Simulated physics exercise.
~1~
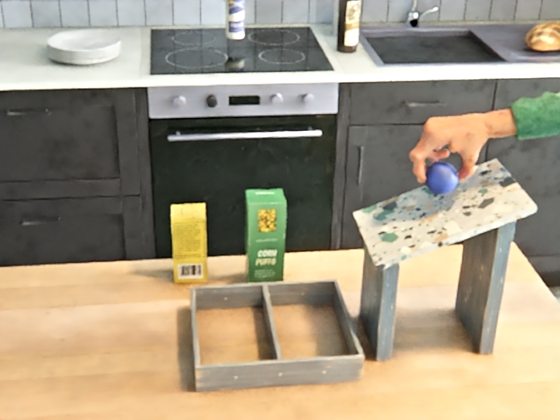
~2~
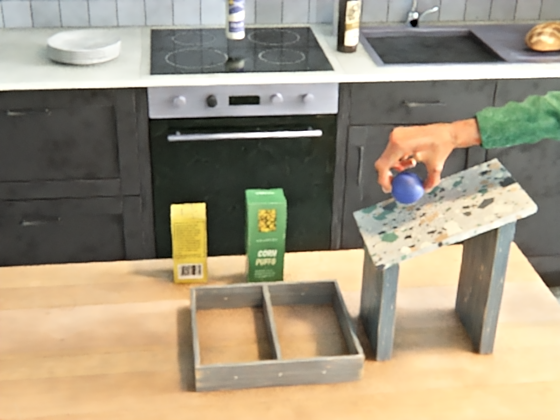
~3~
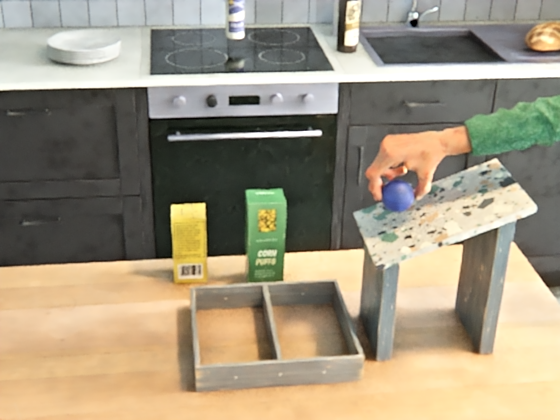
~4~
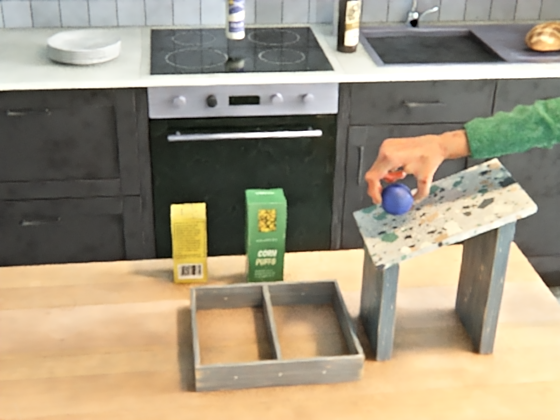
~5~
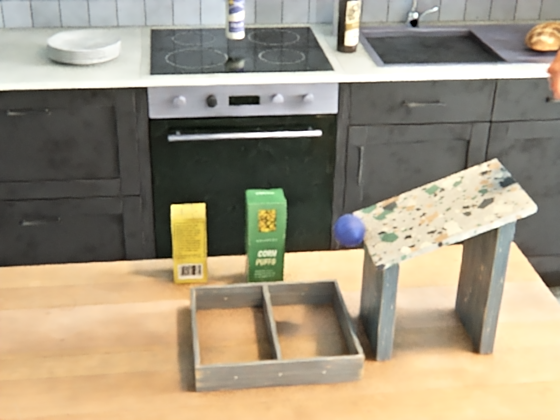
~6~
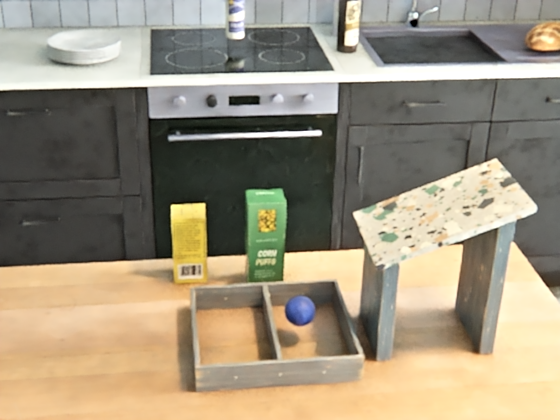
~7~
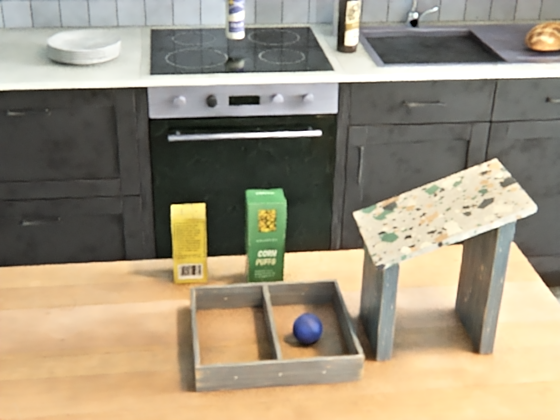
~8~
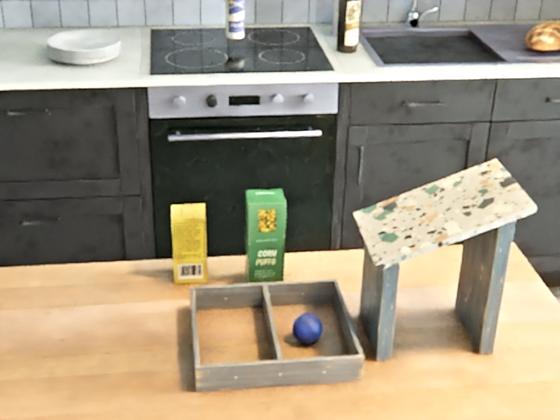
A blue ball was held by a hand over a speckled sloping board and moved down toward its lower left end, then let go; it dropped off the edge into the nearer bay of the open tray and stayed there, both cartons standing untouched.
